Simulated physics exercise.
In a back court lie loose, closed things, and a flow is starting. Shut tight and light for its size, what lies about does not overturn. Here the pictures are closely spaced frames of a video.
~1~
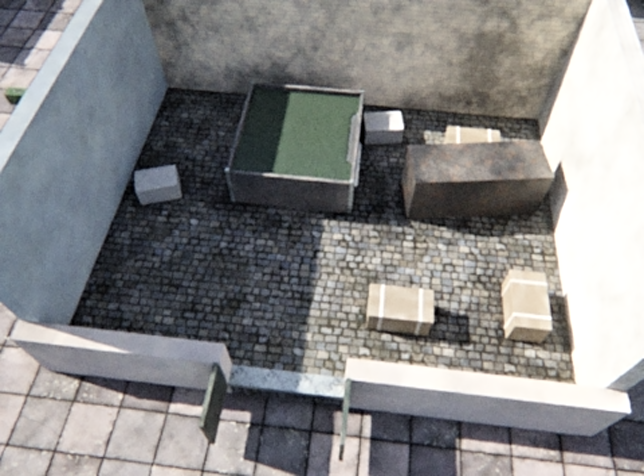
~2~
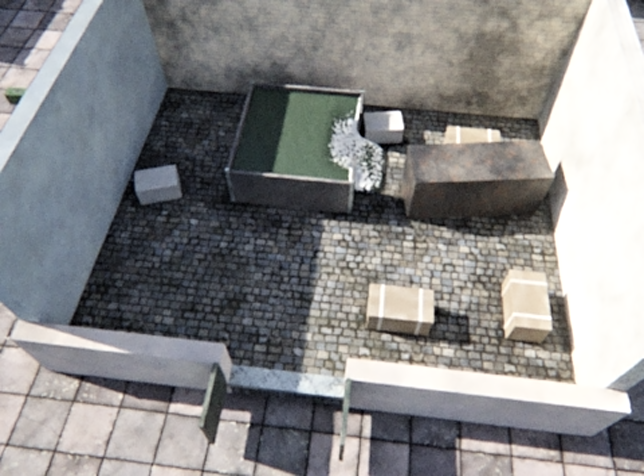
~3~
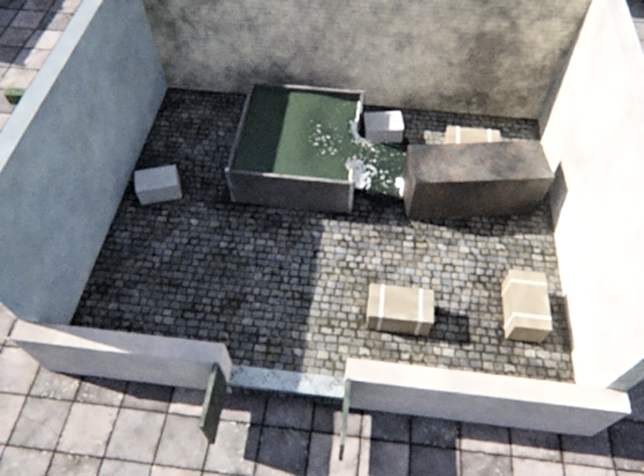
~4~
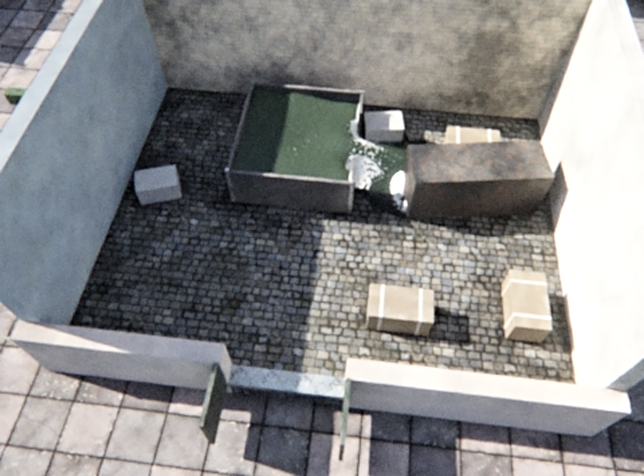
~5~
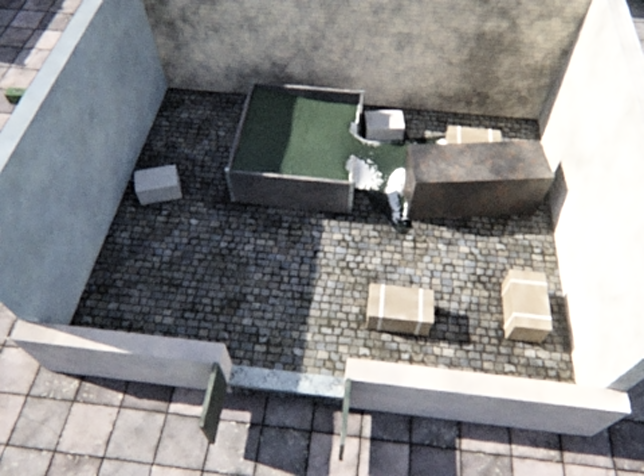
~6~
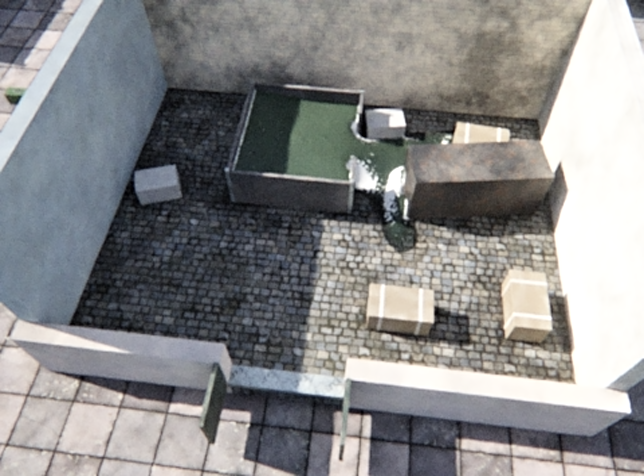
The video shows a walled cobbled court with scattered boxes and a tank of dark green liquid, which pours white and foamy over its right side, then spreads around a brown block while the nearby boxes barely move.
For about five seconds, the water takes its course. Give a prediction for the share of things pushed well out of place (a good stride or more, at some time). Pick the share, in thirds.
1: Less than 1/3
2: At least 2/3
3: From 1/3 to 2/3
3, from 1/3 to 2/3.
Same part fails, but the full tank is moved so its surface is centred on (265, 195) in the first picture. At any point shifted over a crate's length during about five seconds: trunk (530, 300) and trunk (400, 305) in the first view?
Taking them in turn: Got there and got there.
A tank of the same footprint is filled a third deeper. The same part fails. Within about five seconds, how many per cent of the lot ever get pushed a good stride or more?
Something like 60 % of the loose things.
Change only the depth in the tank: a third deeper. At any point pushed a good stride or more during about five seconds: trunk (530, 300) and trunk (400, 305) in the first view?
One after the other: That far or more, pushed that far.
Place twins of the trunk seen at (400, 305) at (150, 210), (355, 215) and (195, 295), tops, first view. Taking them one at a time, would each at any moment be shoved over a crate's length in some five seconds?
Results - 1: Doesn't go far; 2: Ends up far away; 3: Doesn't go far.
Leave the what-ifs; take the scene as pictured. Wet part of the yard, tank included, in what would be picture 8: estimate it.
Roughly 25 %.
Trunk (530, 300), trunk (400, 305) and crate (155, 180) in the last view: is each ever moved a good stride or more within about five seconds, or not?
In sequence: Covered the distance, covered the distance, fell short.
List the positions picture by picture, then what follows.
In the first picture, a trunk at (474, 139) rests on the ground; a crate at (383, 121) rests on the ground; 0 of 5 have shifted.
In the second picture, a trunk at (474, 139), on the bottom; a crate at (383, 121), on the bottom; 0 of 5 have shifted.
In the third picture, a trunk at (474, 139) rests on the ground; a crate at (383, 121) rests on the ground; 0 of 5 have shifted.
In the fourth picture, a trunk at (474, 139), on the bottom; a crate at (384, 120), on the bottom; 0 of 5 have shifted.
In the fifth picture, a trunk at (475, 139), on the bottom; a crate at (384, 120), on the bottom, close to its start; 0 of 5 have shifted.
In the sixth picture, a trunk at (483, 136) rests on the ground, close to its start; a crate at (385, 118), on the bottom, close to its start; 2 of 5 have shifted.
A moment on, 1 of 5 are well off their spots; 0 afloat.
Next, 1 of 5 are well off their spots; 1 afloat.
Later, 2 of 5 are well off their spots; 3 afloat.
In the end, 3 of 5 are well off their spots, and 3 have been at some point; 4 afloat.
